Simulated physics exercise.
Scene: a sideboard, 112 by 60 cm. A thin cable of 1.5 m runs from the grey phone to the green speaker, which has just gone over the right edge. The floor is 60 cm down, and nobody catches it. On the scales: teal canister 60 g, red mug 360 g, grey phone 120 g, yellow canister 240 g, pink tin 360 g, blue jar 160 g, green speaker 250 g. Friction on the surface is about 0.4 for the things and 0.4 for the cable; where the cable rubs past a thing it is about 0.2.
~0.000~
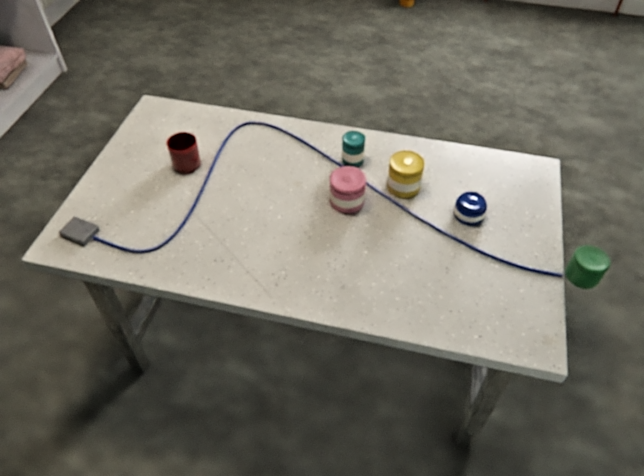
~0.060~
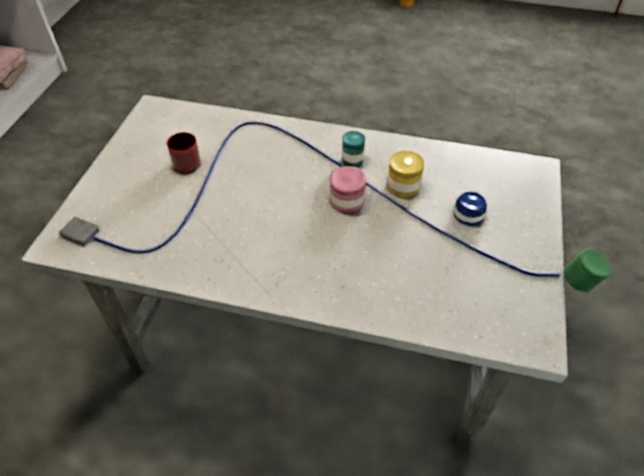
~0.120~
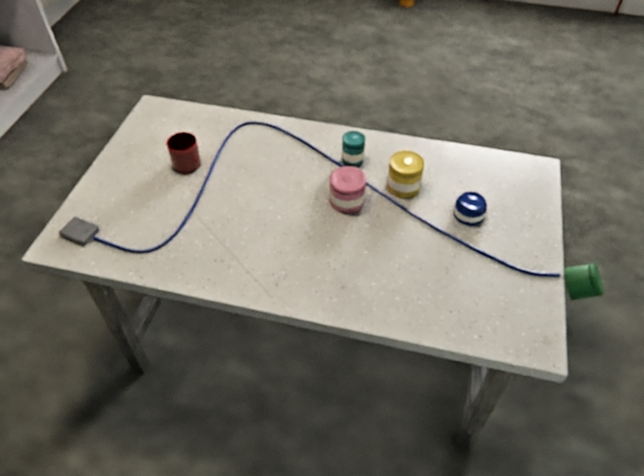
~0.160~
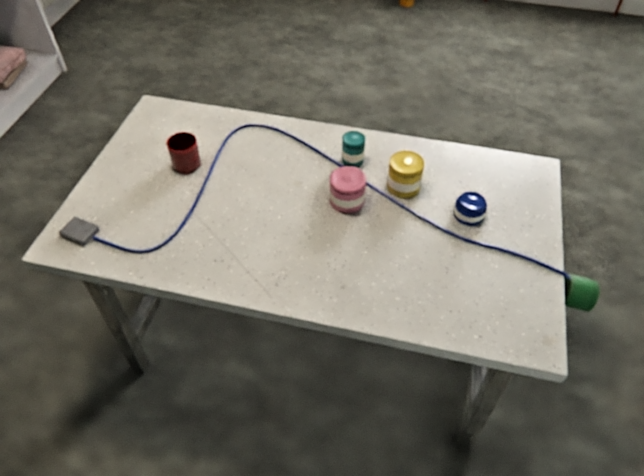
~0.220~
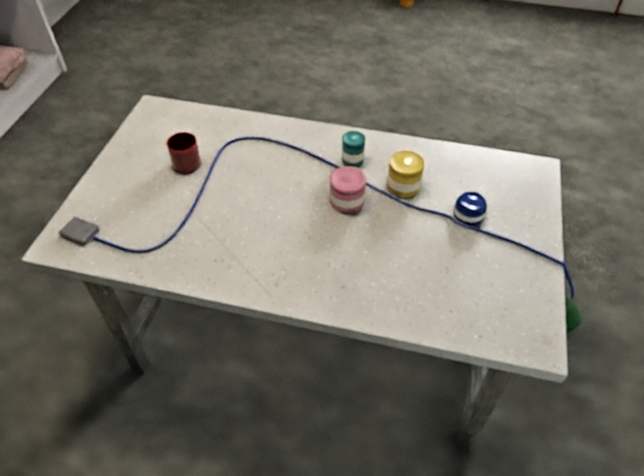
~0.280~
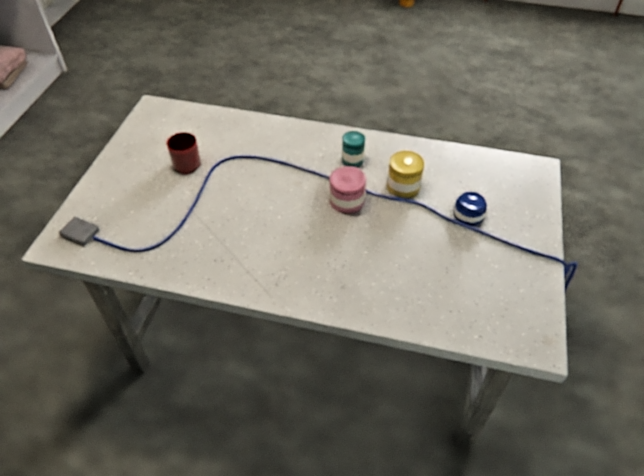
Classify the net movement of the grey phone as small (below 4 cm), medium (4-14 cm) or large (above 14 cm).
Large.
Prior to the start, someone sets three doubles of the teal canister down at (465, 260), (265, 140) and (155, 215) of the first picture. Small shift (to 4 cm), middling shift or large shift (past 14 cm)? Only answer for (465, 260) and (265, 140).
Going in order, I'd call it a short shift for the first and a long shift for the second.
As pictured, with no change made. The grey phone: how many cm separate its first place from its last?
The grey phone ends up 30 cm from where it started.
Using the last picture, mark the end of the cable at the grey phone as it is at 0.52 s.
(156, 210), give or take.
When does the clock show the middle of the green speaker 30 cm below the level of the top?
It happens at 0.32 seconds on the clock.
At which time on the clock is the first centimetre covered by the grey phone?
The grey phone gets there close to 0.42 s.
By 0.5 s, the cable's tail end at (156, 210); grey phone 14 cm off its start, green speaker over the edge, pink tin 1 cm off its start.
By 0.7 s, the cable's tail end at (215, 196); grey phone 28 cm off its start, green speaker over the edge, pink tin 1 cm off its start.
By 1.0 s, the cable's tail end at (217, 196); grey phone 29 cm off its start at (208, 203), green speaker over the edge, pink tin 1 cm off its start at (349, 182).
By 1.2 s, the cable's tail end at (217, 196); grey phone 29 cm off its start, green speaker over the edge, pink tin 1 cm off its start.
By 2.4 s, the cable's tail end at (217, 196); grey phone 29 cm off its start at (208, 203), green speaker over the edge, pink tin 1 cm off its start at (349, 182).
